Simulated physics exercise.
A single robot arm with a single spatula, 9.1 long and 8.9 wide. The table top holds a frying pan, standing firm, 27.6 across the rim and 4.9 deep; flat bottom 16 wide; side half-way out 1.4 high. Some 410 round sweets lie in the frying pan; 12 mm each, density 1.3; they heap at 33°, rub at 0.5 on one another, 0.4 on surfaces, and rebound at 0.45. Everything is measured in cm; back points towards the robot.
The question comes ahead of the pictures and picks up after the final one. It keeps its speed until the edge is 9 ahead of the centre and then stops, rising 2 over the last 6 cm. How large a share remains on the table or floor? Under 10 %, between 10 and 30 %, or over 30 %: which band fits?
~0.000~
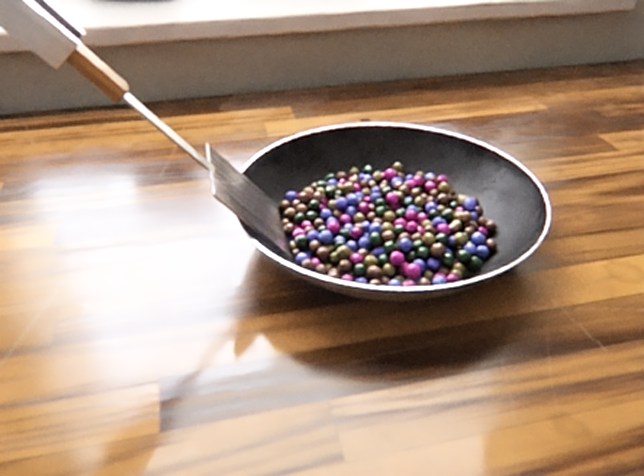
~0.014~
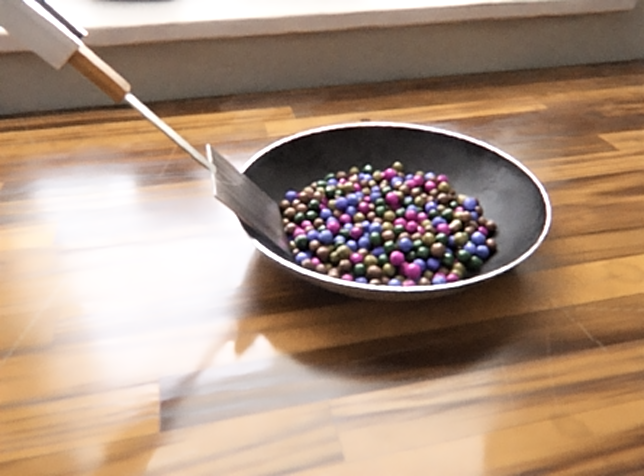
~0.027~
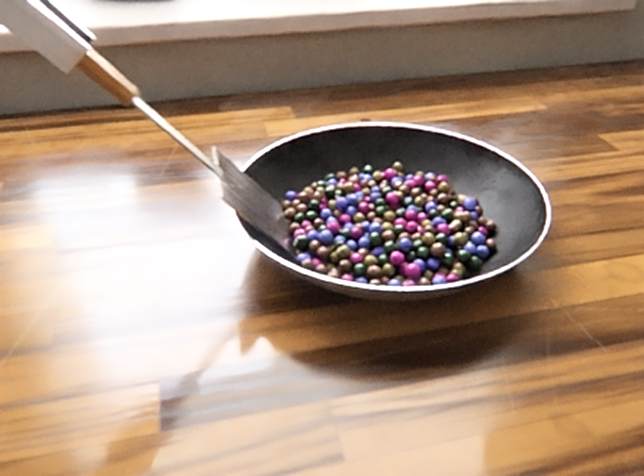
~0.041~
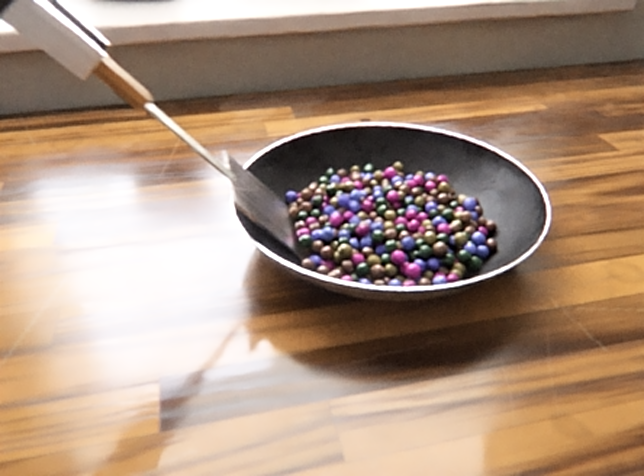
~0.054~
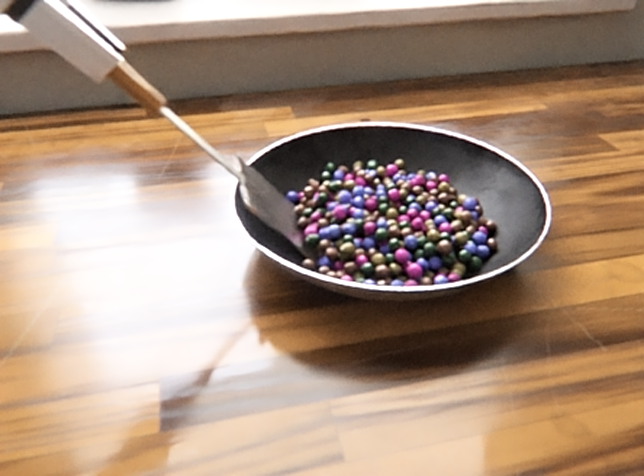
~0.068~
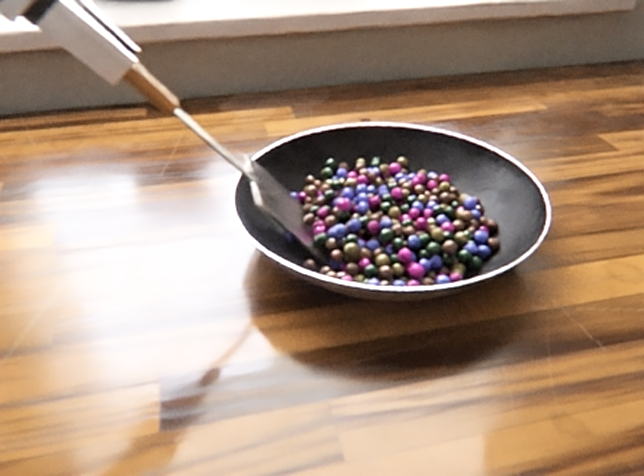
The band that fits is between 10 and 30 %.
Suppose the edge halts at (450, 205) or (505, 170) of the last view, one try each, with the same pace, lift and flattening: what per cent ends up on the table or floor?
I'd say roughly 0 per cent, then roughly 35 per cent.
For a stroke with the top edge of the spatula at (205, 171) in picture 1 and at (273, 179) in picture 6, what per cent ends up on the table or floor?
Around 35 per cent finishes there.
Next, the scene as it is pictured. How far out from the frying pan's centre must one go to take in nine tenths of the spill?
About 30 cm.
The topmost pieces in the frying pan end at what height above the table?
Height at the end: Around 5.5 cm.
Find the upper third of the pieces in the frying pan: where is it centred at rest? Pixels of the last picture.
It is centred around (480, 196).
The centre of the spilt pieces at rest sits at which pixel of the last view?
In the last view, it's around (590, 203).
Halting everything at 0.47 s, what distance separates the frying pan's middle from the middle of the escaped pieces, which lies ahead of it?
Around 18 centimetres ahead.
After 0.15 s, sloping 51°, highest piece 5 above the table; 408 in the frying pan.
After 0.23 s, sloping 51°, highest piece 6 above the table; 408 in the frying pan.
After 0.47 s, sloping 51°, highest piece 10 above the table; 325 in the frying pan, 72 on the table or floor, 11 on the blade or in flight.
After 1.52 s, sloping 51°, highest piece 5 above the table; 325 in the frying pan, 83 on the table or floor.
In the end, 325 in the frying pan, 83 on the table or floor. That is 20 % on the table or floor.
